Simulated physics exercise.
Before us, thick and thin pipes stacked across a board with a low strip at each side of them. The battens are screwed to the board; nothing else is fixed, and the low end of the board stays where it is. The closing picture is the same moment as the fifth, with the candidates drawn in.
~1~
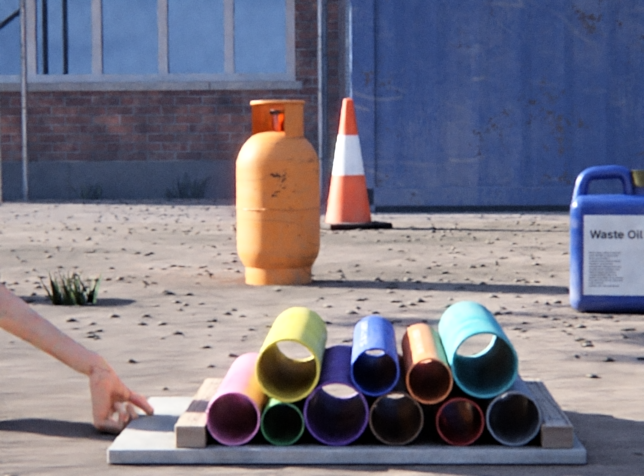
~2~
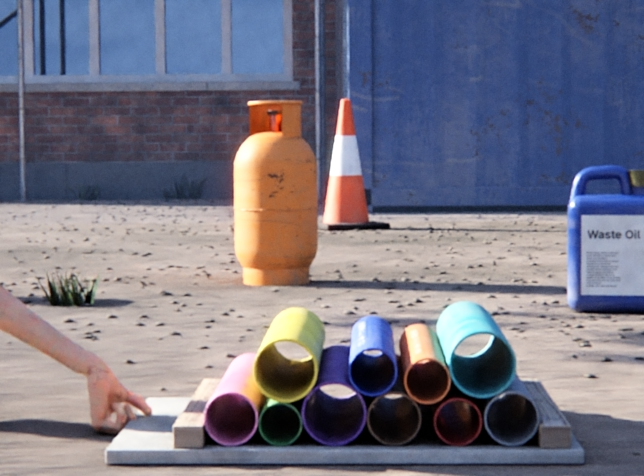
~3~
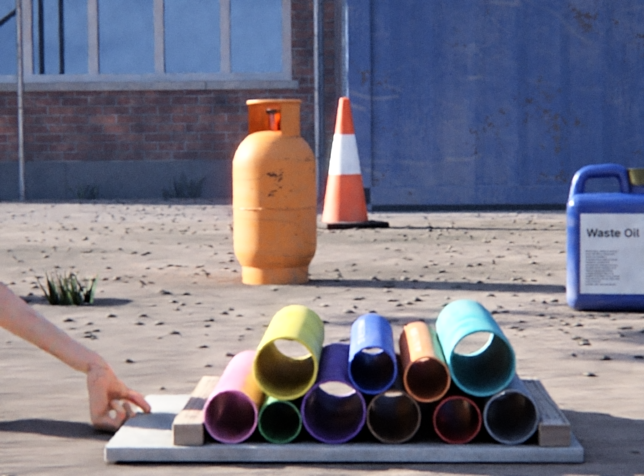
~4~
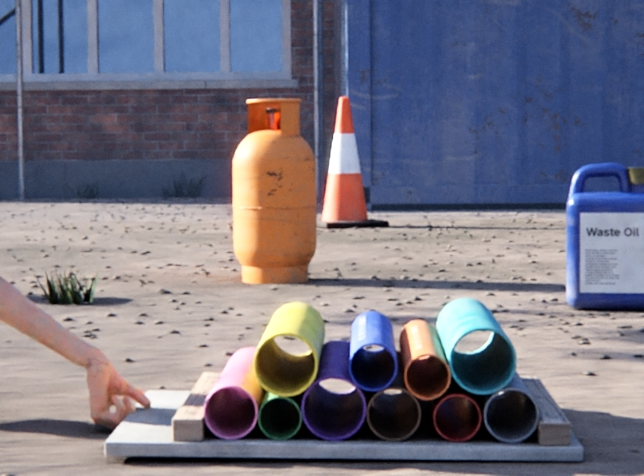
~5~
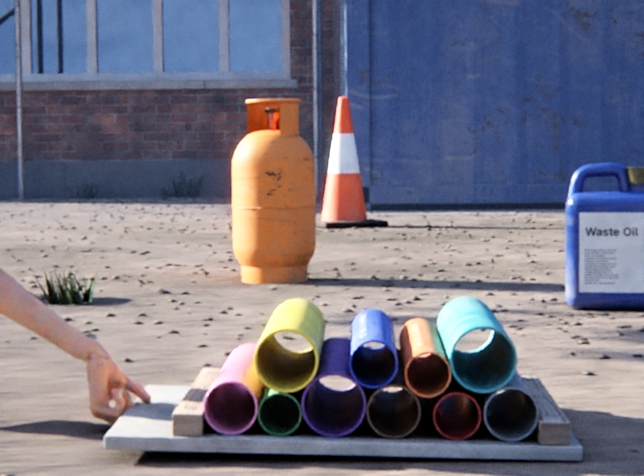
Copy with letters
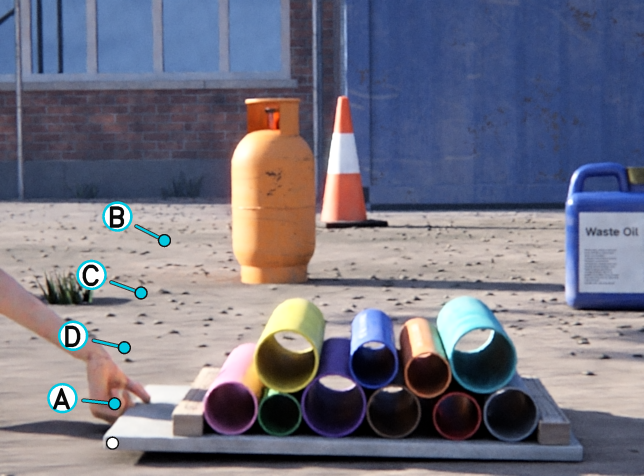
The clip opens on colourful thick and thin pipes stacked across a board between two low strips, with a hand at its left end and a gas cylinder, traffic cone and blue container behind. The fingers then slowly raise the board's left end slightly, and the pipes stay stacked, tilting with it.
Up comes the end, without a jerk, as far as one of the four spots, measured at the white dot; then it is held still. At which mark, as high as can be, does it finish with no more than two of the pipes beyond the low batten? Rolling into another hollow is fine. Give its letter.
Up to C.
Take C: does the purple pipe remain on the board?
Yes.
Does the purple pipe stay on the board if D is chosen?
The purple pipe: Yes.
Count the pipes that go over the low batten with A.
The count is none.
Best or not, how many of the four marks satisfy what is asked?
The number is three.
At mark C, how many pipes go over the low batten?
At C the number is one.
On the marked copy, A at (115, 404); B at (164, 241); C at (141, 293); D at (124, 348); the white dot at (112, 443).
Taking C. A third of the way, board at 14°.
Two thirds of the way, board at 20°.
When it is over, board at 20°, one over the low batten (turquoise).
As for the rest, A none over the low batten; B three over the low batten (orange, blue, turquoise); D one over the low batten (turquoise).
